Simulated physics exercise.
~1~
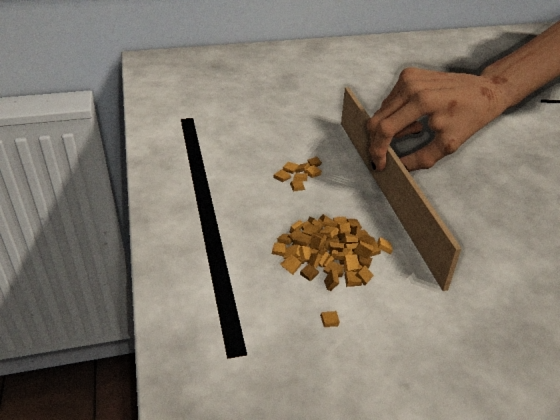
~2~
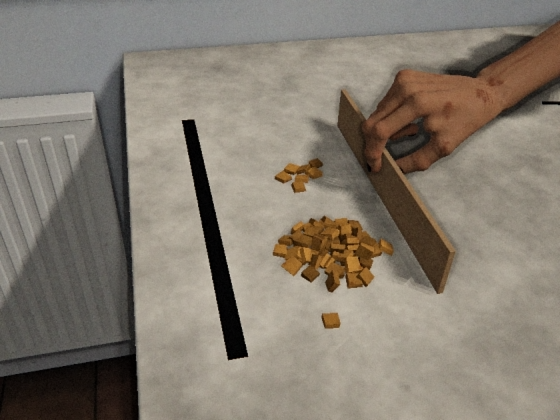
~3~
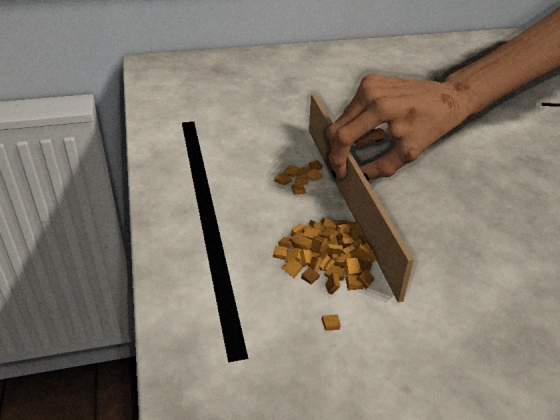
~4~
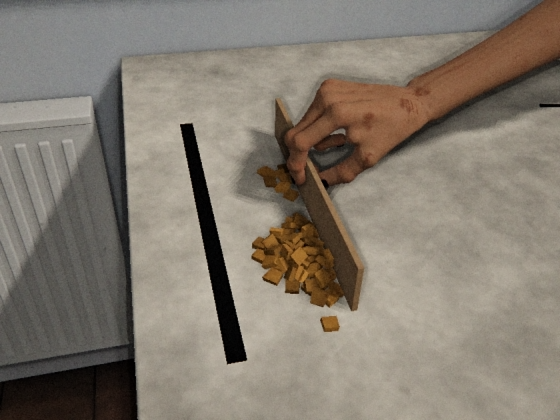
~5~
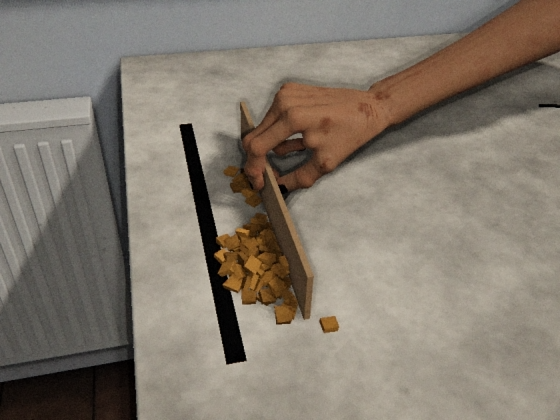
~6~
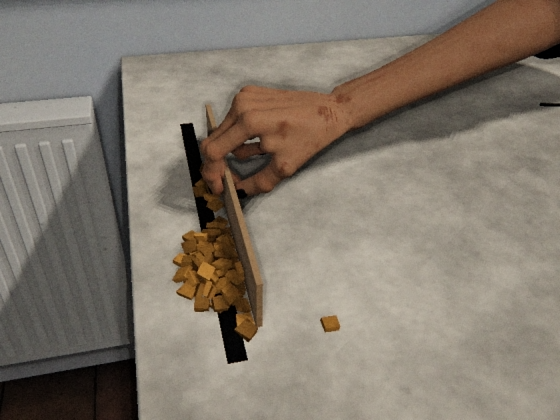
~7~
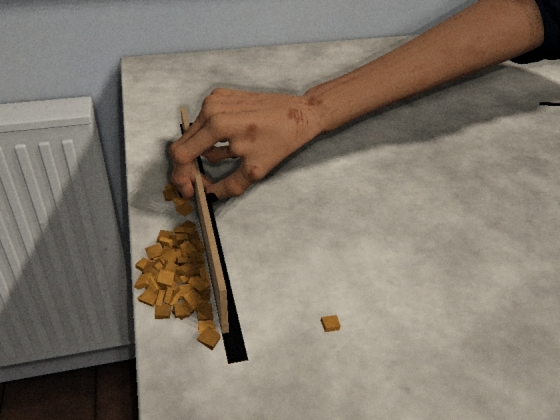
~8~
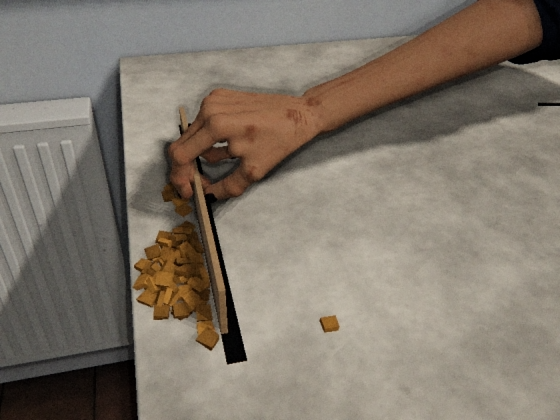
A hand sweeps small orange-brown squares left with a card, stopping at the black tape.
